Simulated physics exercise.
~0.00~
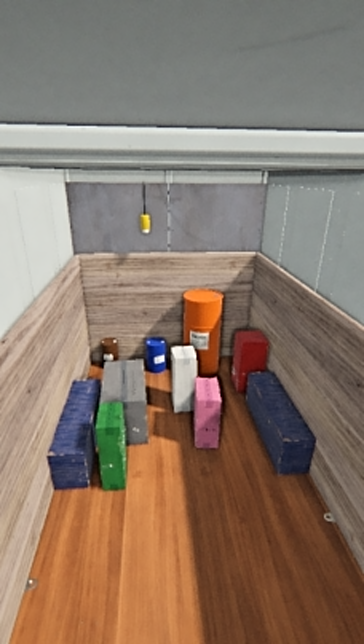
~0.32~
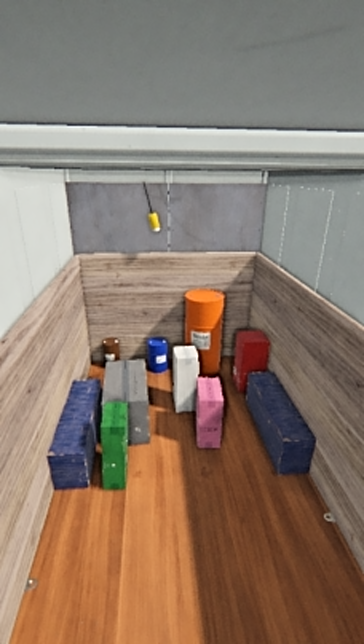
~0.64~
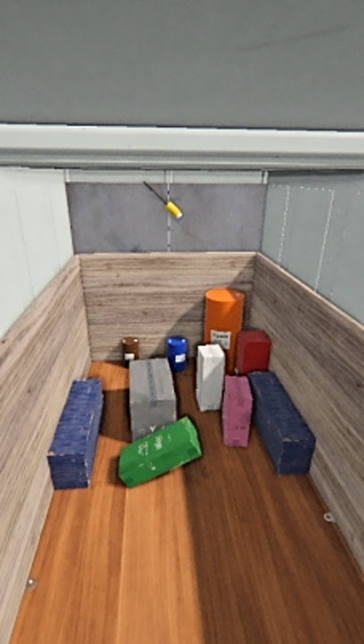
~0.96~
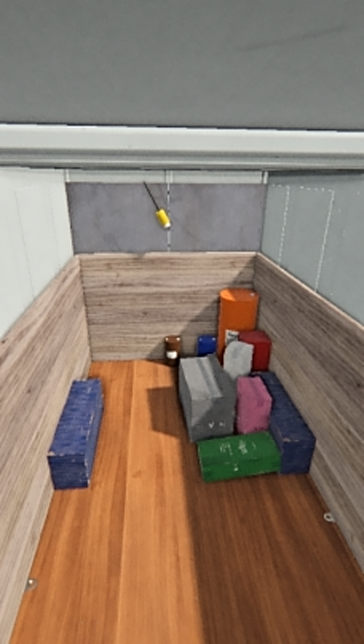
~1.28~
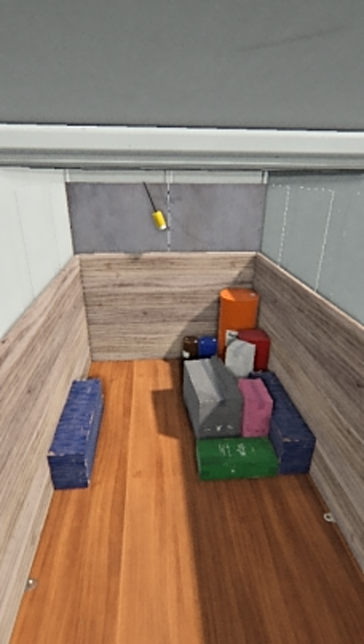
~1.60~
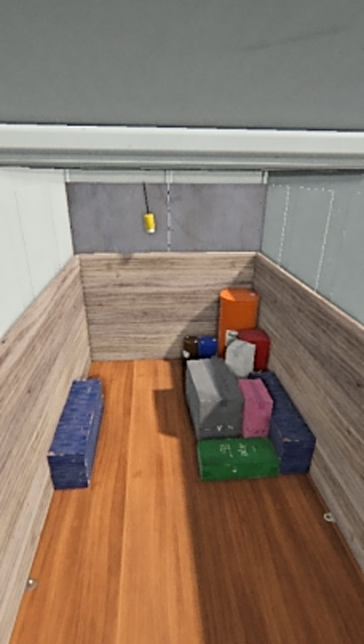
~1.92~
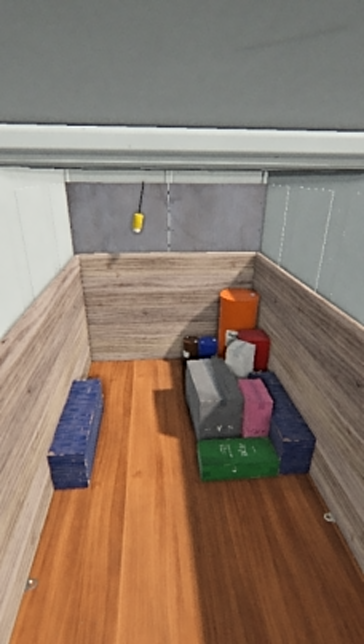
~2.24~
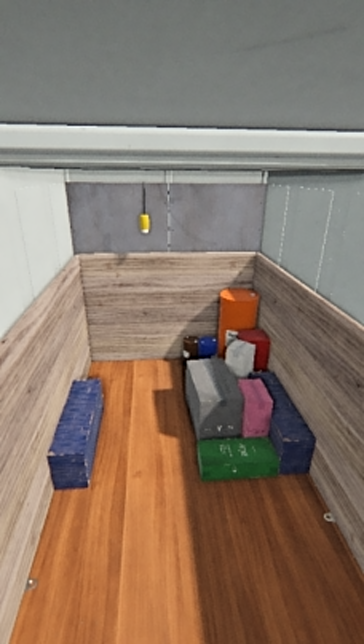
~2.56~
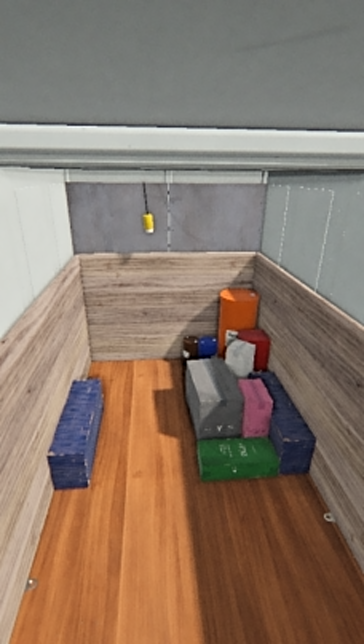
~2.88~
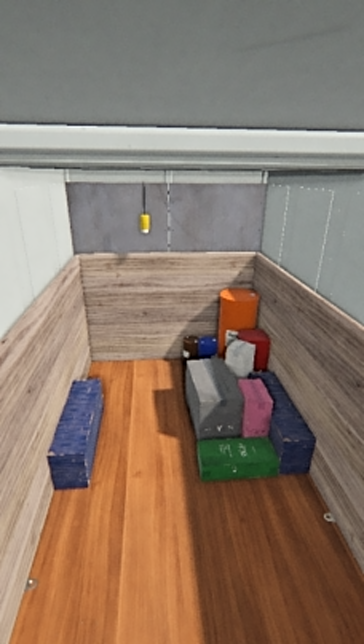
A green box topples onto its side as loose cargo slides to the right across the wooden floor of a moving van's load bay, seen from above and behind. At first it stands near the left wheel box with grey, white and pink boxes, brown and blue canisters, an orange drum and a red box on the right. The yellow lamp swings while the upright pieces shift right and bunch together. The red box keeps its place. Finally the load rests crowded by the right wall, the green box lying in front, as the lamp still sways.
